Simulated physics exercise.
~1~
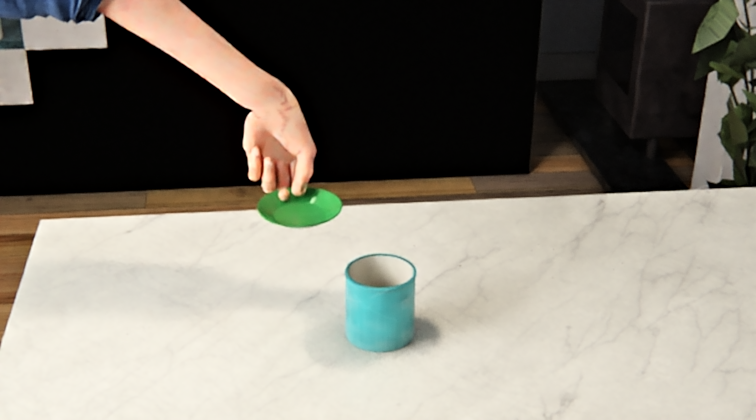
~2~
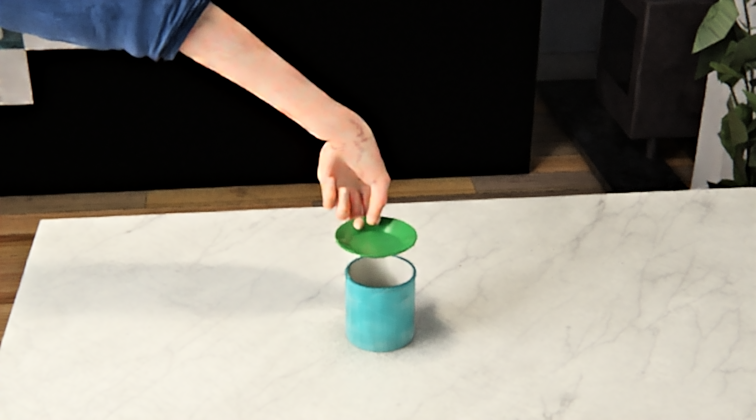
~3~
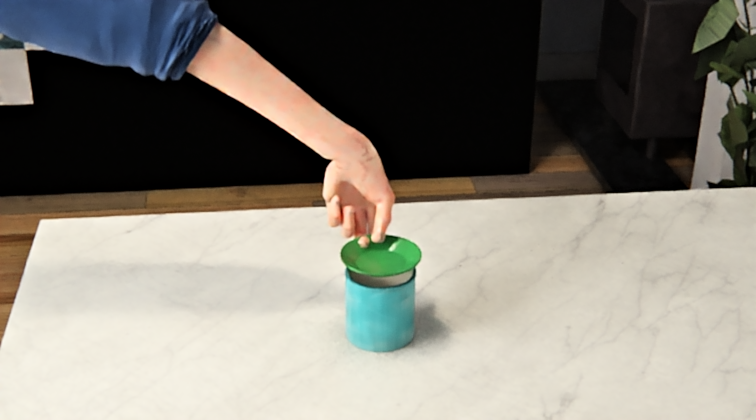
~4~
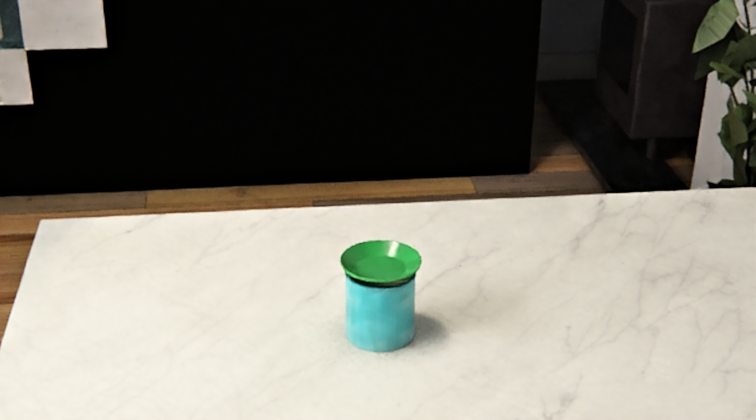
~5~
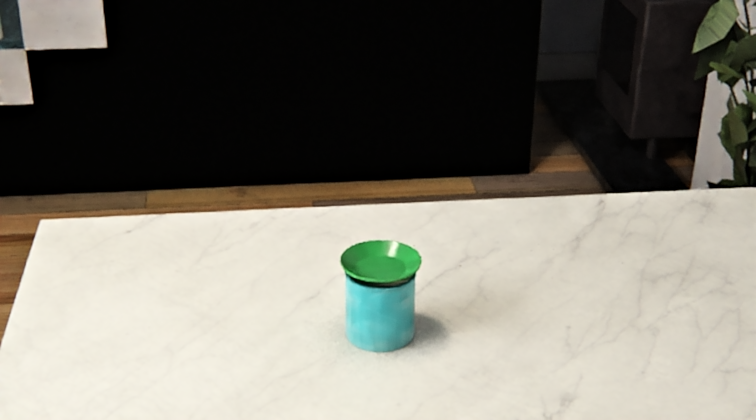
To begin with, a hand reaching in from the upper left holds a small green plate above a white marble tabletop, where an open turquoise cup stands. The hand carries the plate to the right until it hovers just over the cup. It then lowers the plate onto the rim, with the fingers still touching it and part of the opening still showing. Next the fingers let go and the arm withdraws out of view. At the end, the green plate rests still on top of the cup, covering its opening like a lid.
